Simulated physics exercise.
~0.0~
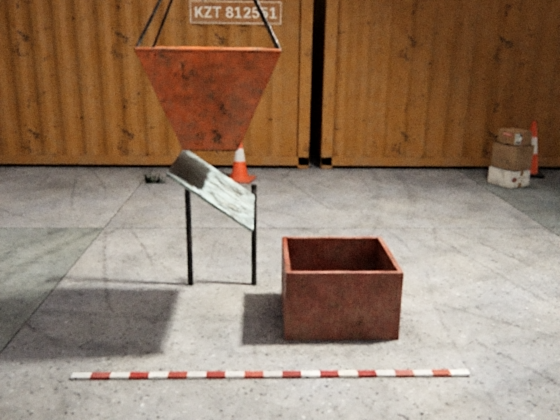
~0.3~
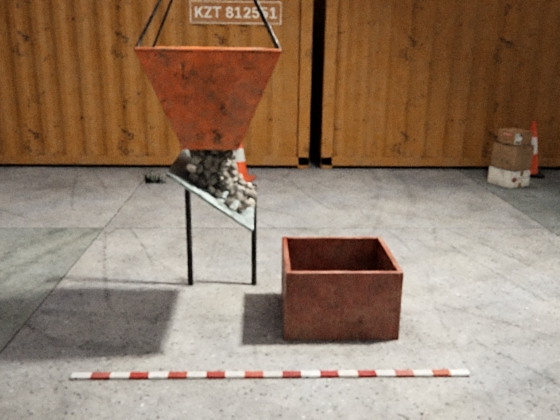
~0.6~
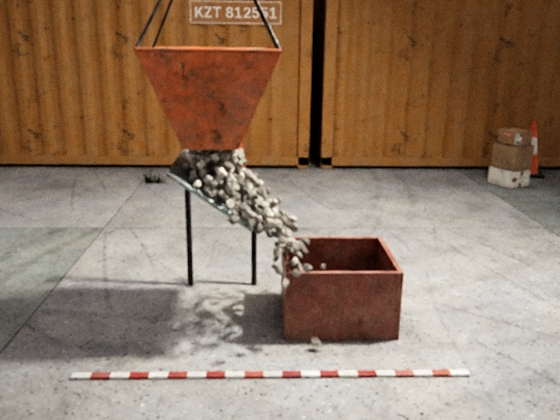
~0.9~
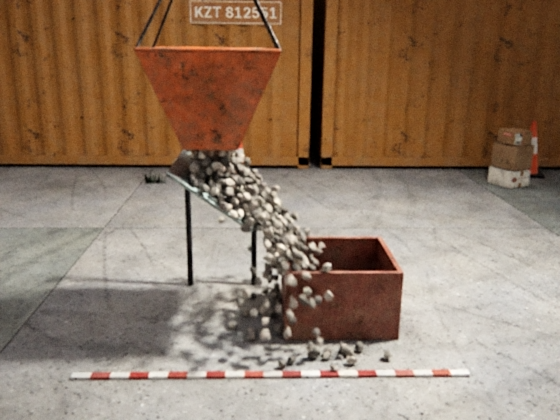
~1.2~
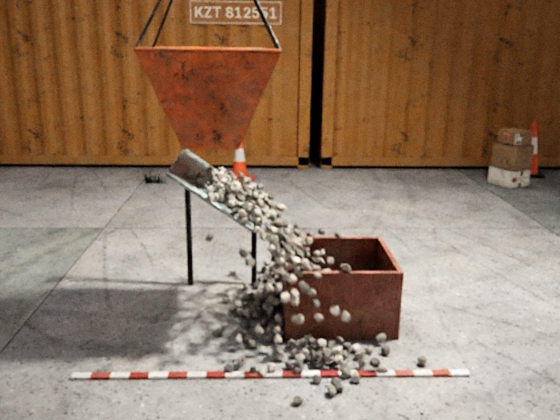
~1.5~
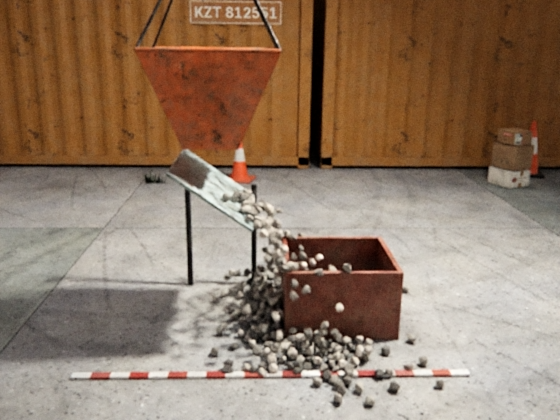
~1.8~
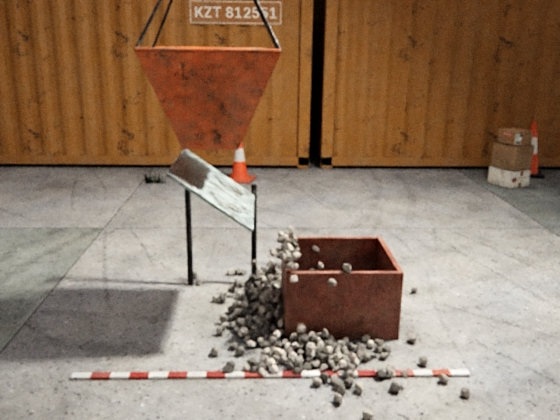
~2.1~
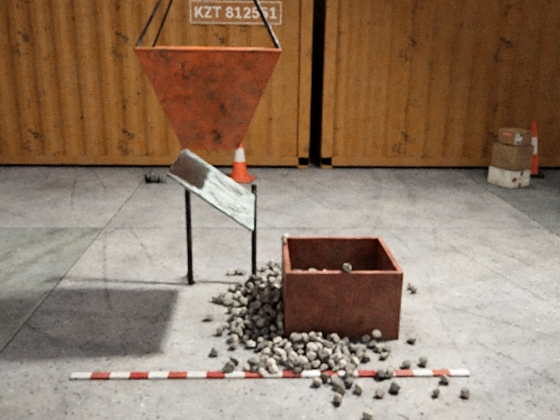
Grey stones pour from a hopper down a sloping plate and settle in and around a bin.
